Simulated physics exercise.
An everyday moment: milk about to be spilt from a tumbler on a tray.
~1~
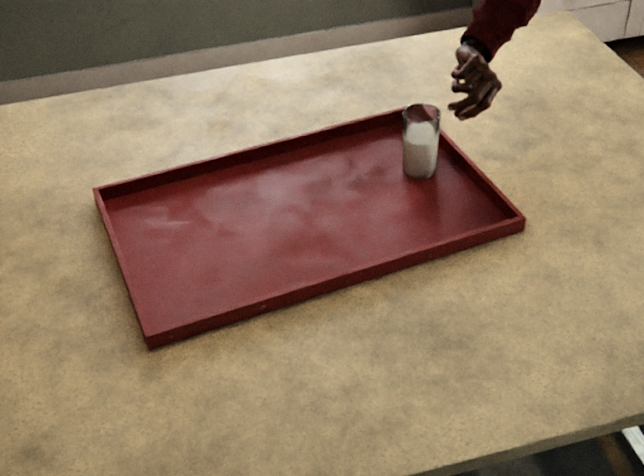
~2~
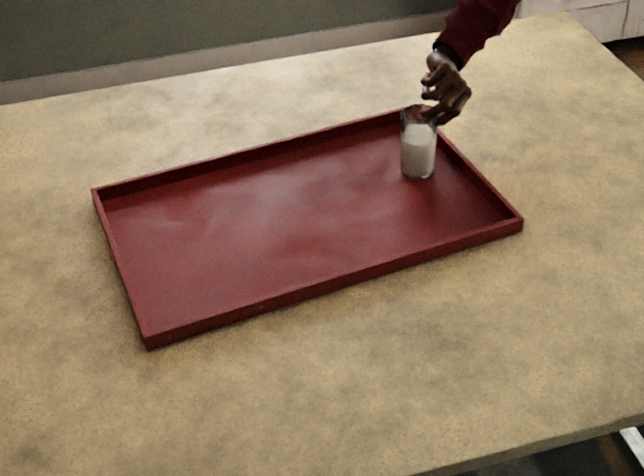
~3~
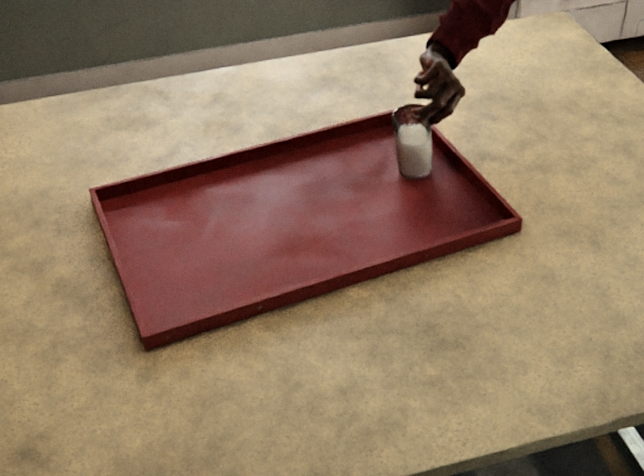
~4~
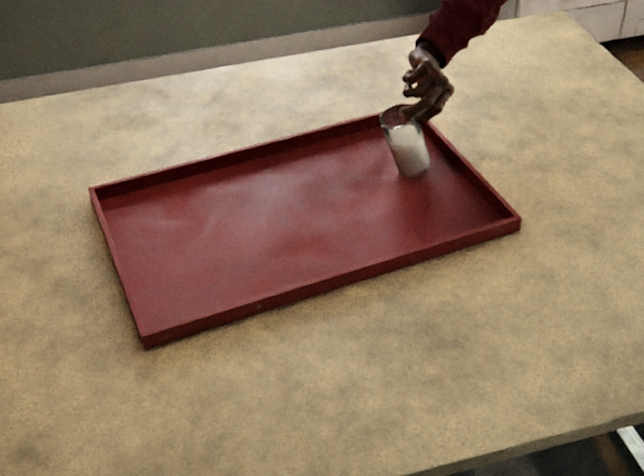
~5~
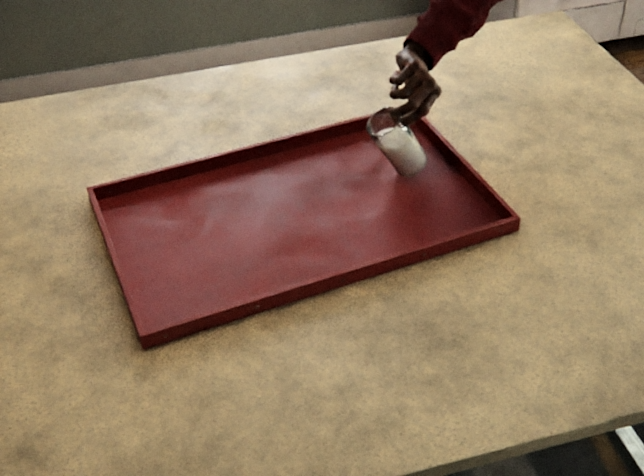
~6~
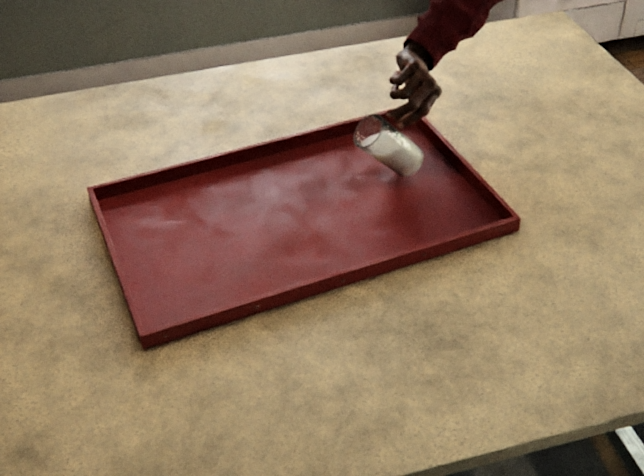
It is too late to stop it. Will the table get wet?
In the end it stays in the tray.
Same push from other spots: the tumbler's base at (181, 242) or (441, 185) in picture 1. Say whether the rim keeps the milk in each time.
In the first try it wets the top as well; in the second it is held by the rim.
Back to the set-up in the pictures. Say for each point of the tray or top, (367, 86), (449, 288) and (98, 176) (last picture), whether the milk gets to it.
First clear of it, second not reached, third not reached.
Next, the tumbler lies in the tray; the puddle covers about as much as a plate; the top is dry.
After that, the puddle covers about as much as a tray; the top is dry.
Finally, the puddle covers about as much as a tray; the top is dry.
